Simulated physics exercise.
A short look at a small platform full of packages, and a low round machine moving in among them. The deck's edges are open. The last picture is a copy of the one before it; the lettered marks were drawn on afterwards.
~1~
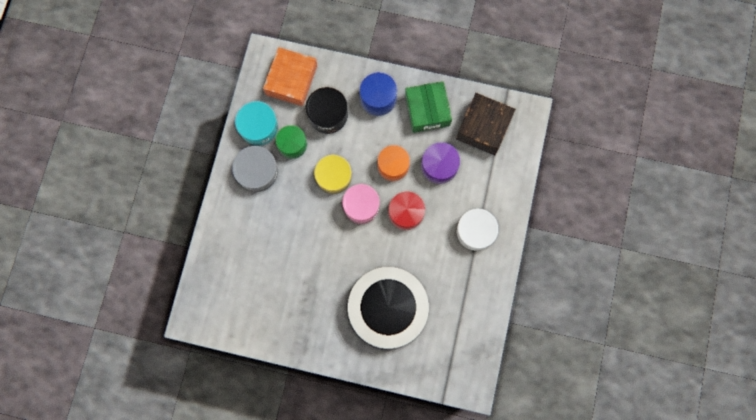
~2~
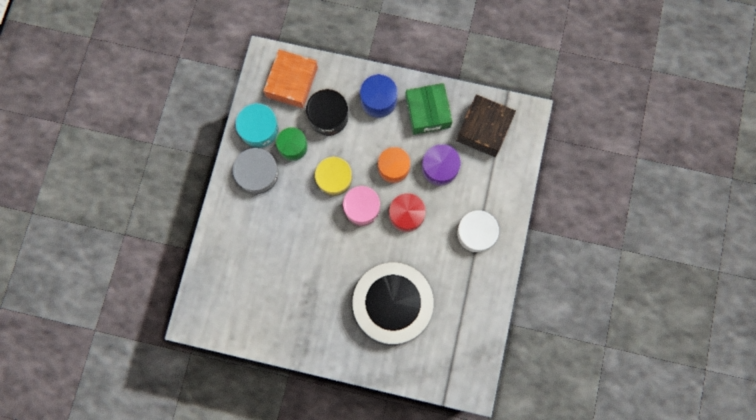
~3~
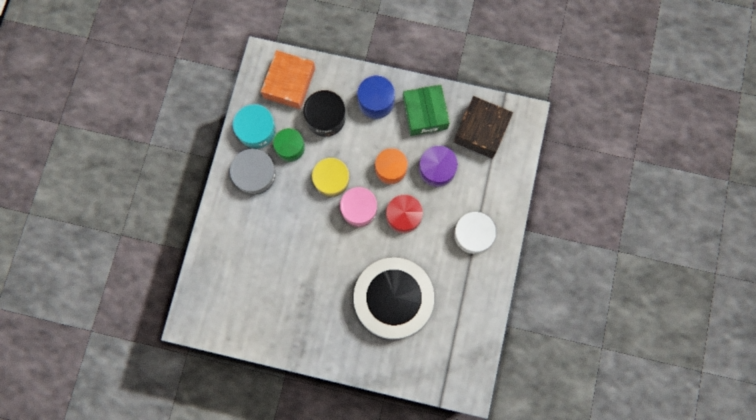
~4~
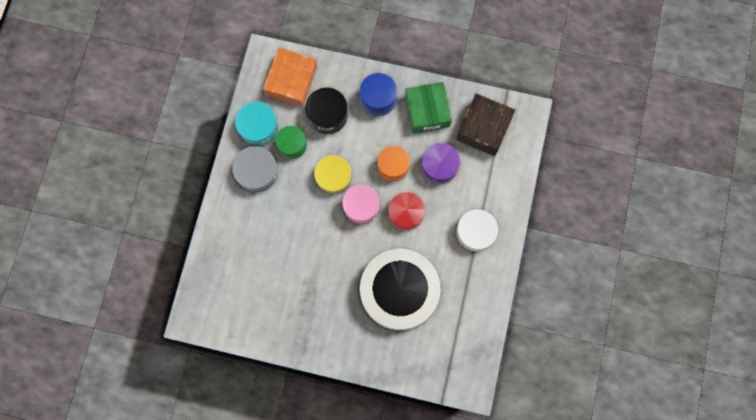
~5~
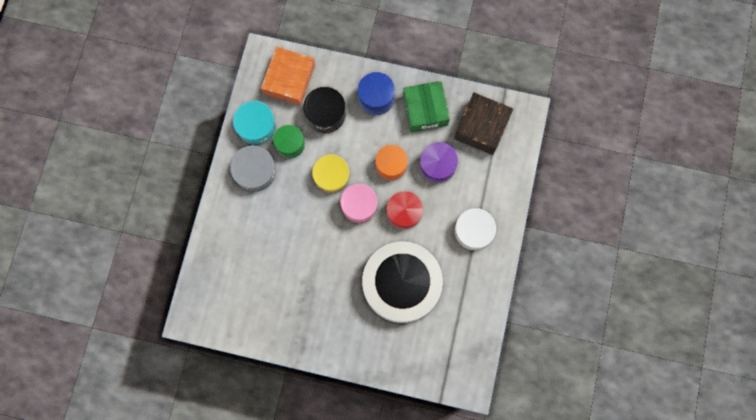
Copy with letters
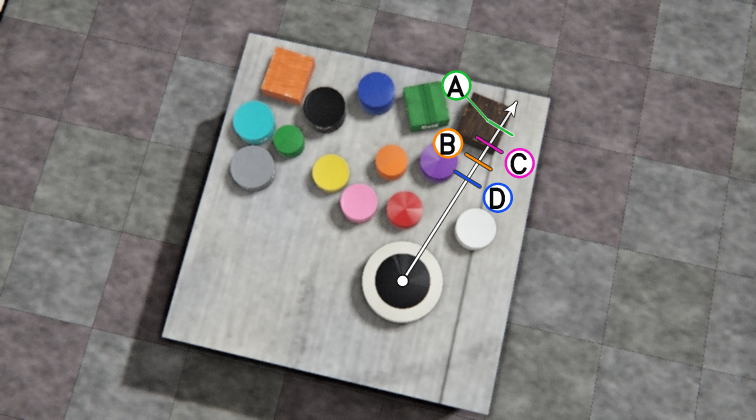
Round white robot with a black top creeping up and slightly right across a pale platform toward motionless, colourful canisters and crates.
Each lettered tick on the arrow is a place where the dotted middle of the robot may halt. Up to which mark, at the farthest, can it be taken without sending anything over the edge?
All is well up to C.
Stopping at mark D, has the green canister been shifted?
By then, no.
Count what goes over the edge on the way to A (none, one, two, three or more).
By then, one.
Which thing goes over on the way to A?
The black crate.
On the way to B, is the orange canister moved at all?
By then, yes.
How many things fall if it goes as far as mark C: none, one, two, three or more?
In all, none.
On the marked copy, A at (500, 128); B at (478, 162); C at (489, 145); D at (467, 179); the arrow from (403, 281) to (516, 103); the white dot at (403, 281).
Taking C. A third of the way, robot (434, 233); white pail (490, 221); orange canister (388, 158).
Two thirds of the way, robot (464, 184); white pail (517, 211); green box (424, 101).
When it is over, robot (487, 149); black crate (491, 92); white pail (517, 211); nothing has fallen.
As for the rest, A drops the black crate; B is safe but short; D is safe but short.
